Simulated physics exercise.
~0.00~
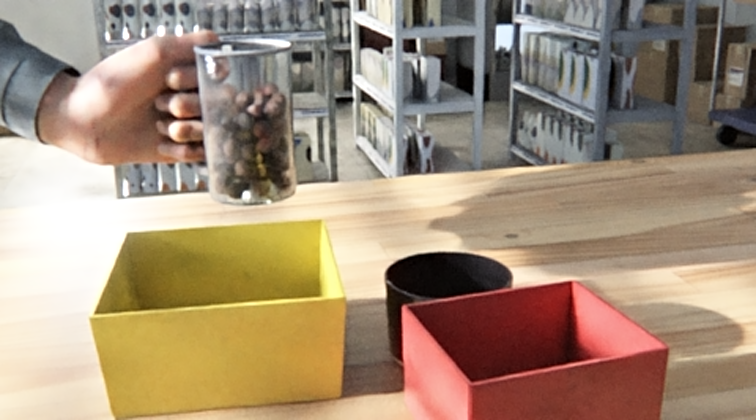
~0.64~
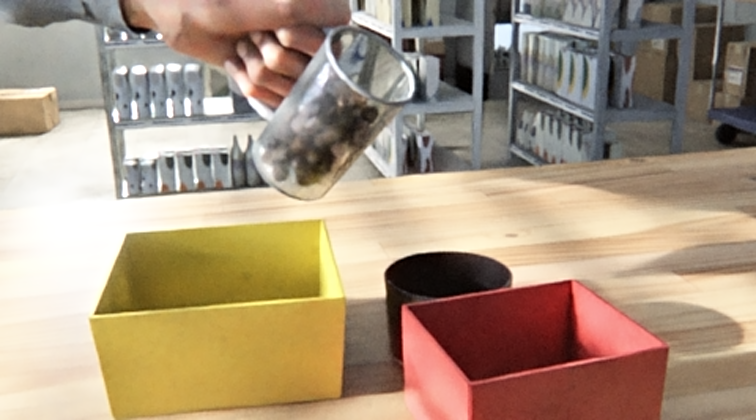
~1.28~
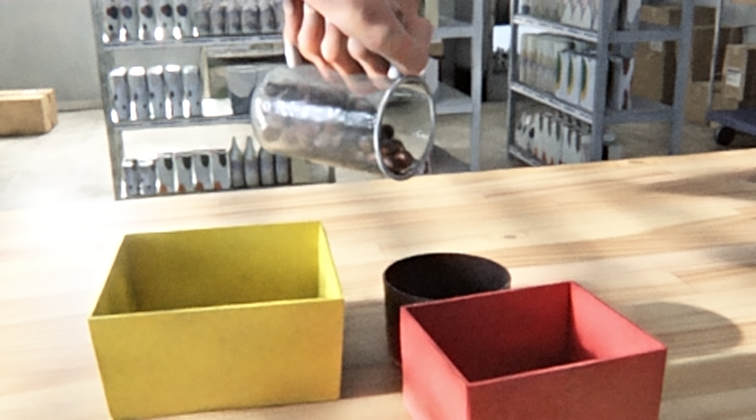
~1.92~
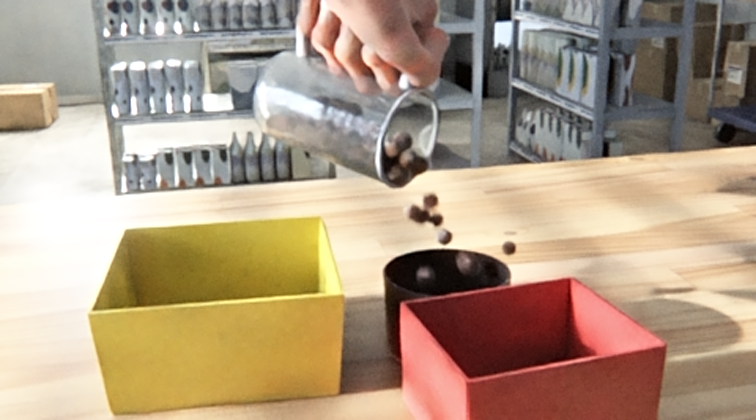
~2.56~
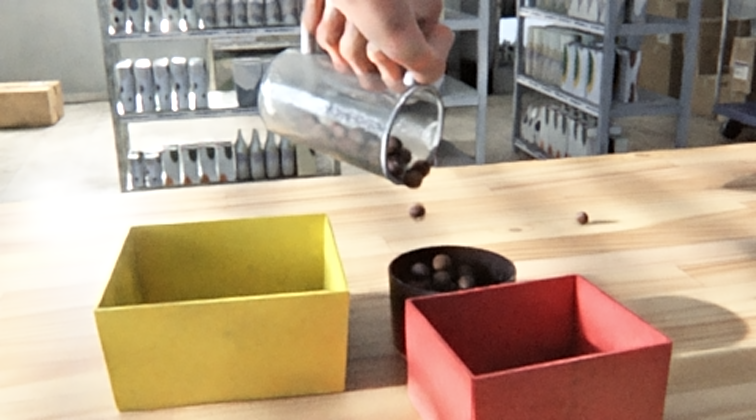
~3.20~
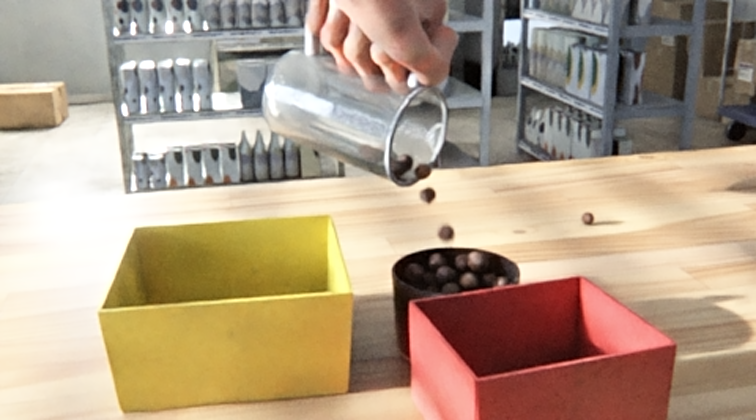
On a wooden table, a hand tips small brown balls from a clear cup into a black dish.
